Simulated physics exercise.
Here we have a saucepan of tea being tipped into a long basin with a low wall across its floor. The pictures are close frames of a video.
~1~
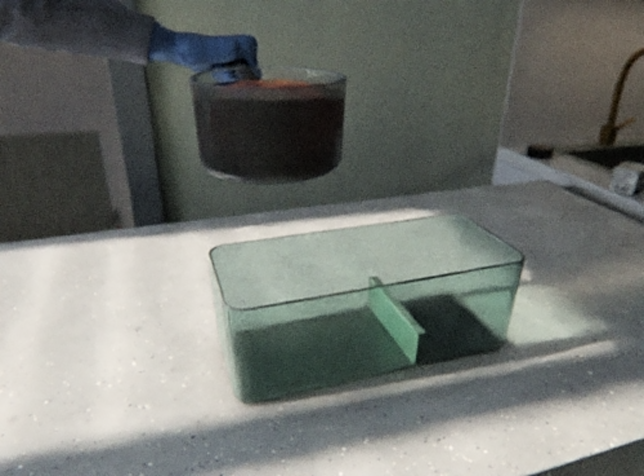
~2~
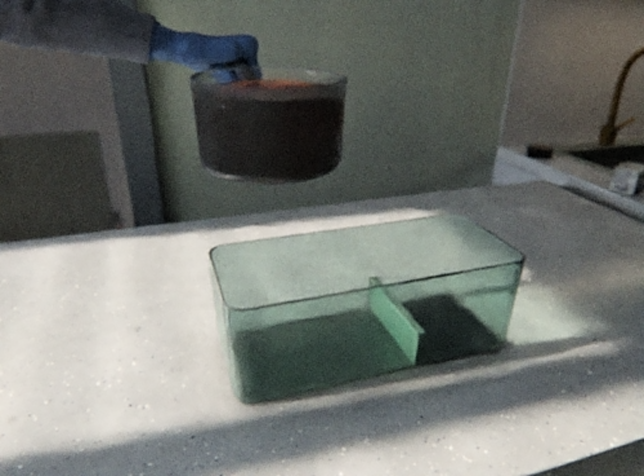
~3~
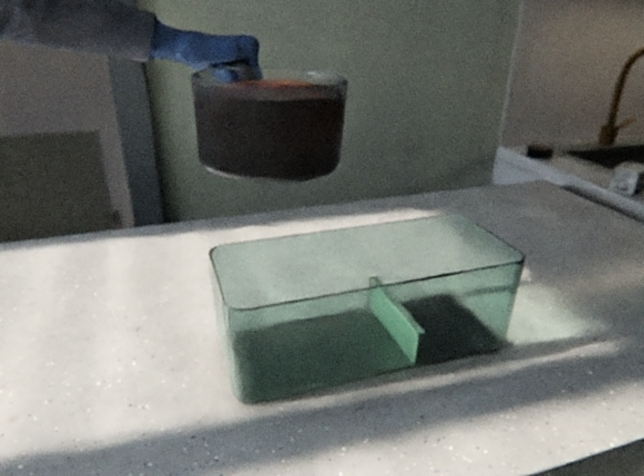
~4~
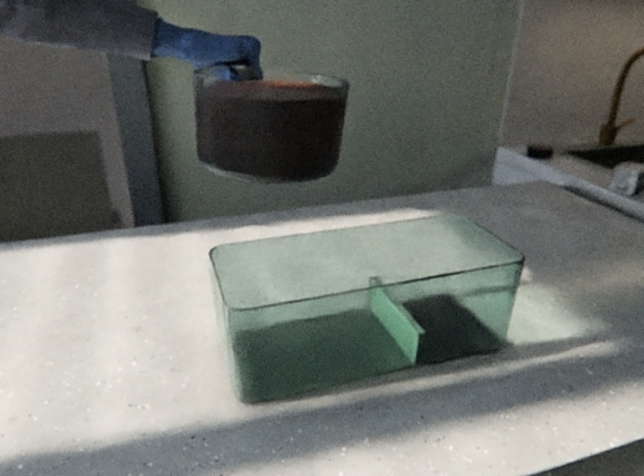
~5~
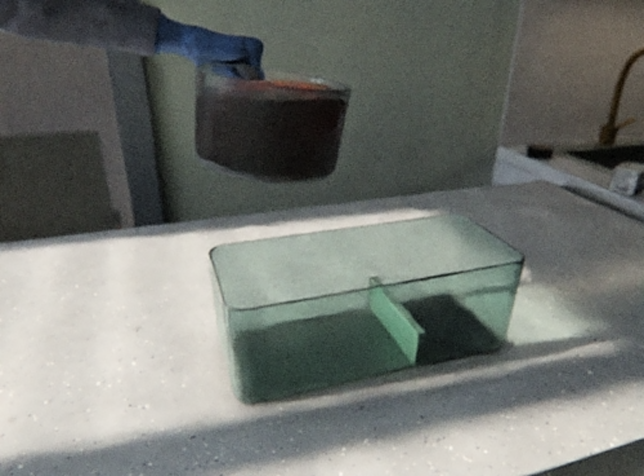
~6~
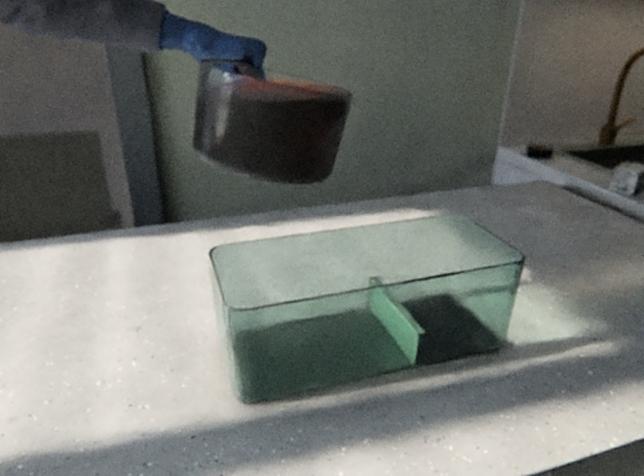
A blue-gloved hand slowly tilts a saucepan of tea rightward above a green basin.
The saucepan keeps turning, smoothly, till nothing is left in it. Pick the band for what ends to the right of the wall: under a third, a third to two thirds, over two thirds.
In the end from a third to two thirds is right of the wall.
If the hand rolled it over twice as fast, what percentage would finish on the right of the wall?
Roughly 30 in a hundred.
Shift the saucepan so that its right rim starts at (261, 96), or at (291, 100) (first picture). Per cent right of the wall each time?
First some 10, then 5 per cent.
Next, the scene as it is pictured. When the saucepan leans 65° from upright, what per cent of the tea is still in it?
It comes to 60 per cent or so.
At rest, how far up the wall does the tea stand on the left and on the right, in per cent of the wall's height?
The left part 40 per cent, the right part 70.
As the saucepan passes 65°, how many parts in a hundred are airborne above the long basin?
Some 30 per cent.
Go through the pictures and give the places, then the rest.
In the first frame, tilt 0°; pouring edge (340, 76); surface from (195, 93) to (335, 87); the long basin's rim runs from (216, 278) to (492, 235); the wall's top is at (395, 303).
In the second frame, tilt 1°; pouring edge (340, 77); surface from (195, 94) to (336, 88).
In the third frame, tilt 2°; pouring edge (341, 79); surface from (196, 94) to (336, 88).
In the fourth frame, tilt 5°; pouring edge (342, 82); surface from (198, 93) to (337, 89).
In the fifth frame, tilt 8°; pouring edge (344, 87); surface from (199, 93) to (339, 89).
In the sixth frame, tilt 13°; pouring edge (346, 93); surface from (200, 94) to (342, 89).
A moment on, the saucepan is tipped part way and 60 per cent is still to pour, 4 is left of the wall and 7 right of it.
Next, the saucepan is tipped on its side and 13 per cent is still to pour, 23 is left of the wall and 53 right of it.
Then the saucepan is tipped right over and 1 per cent is still to pour, 43 is left of the wall and 54 right of it.
Later the saucepan is tipped right over and 0 per cent is still to pour, 45 is left of the wall and 54 right of it.
Finally, 46 per cent lies left of the wall, 54 right of it and 1 outside.
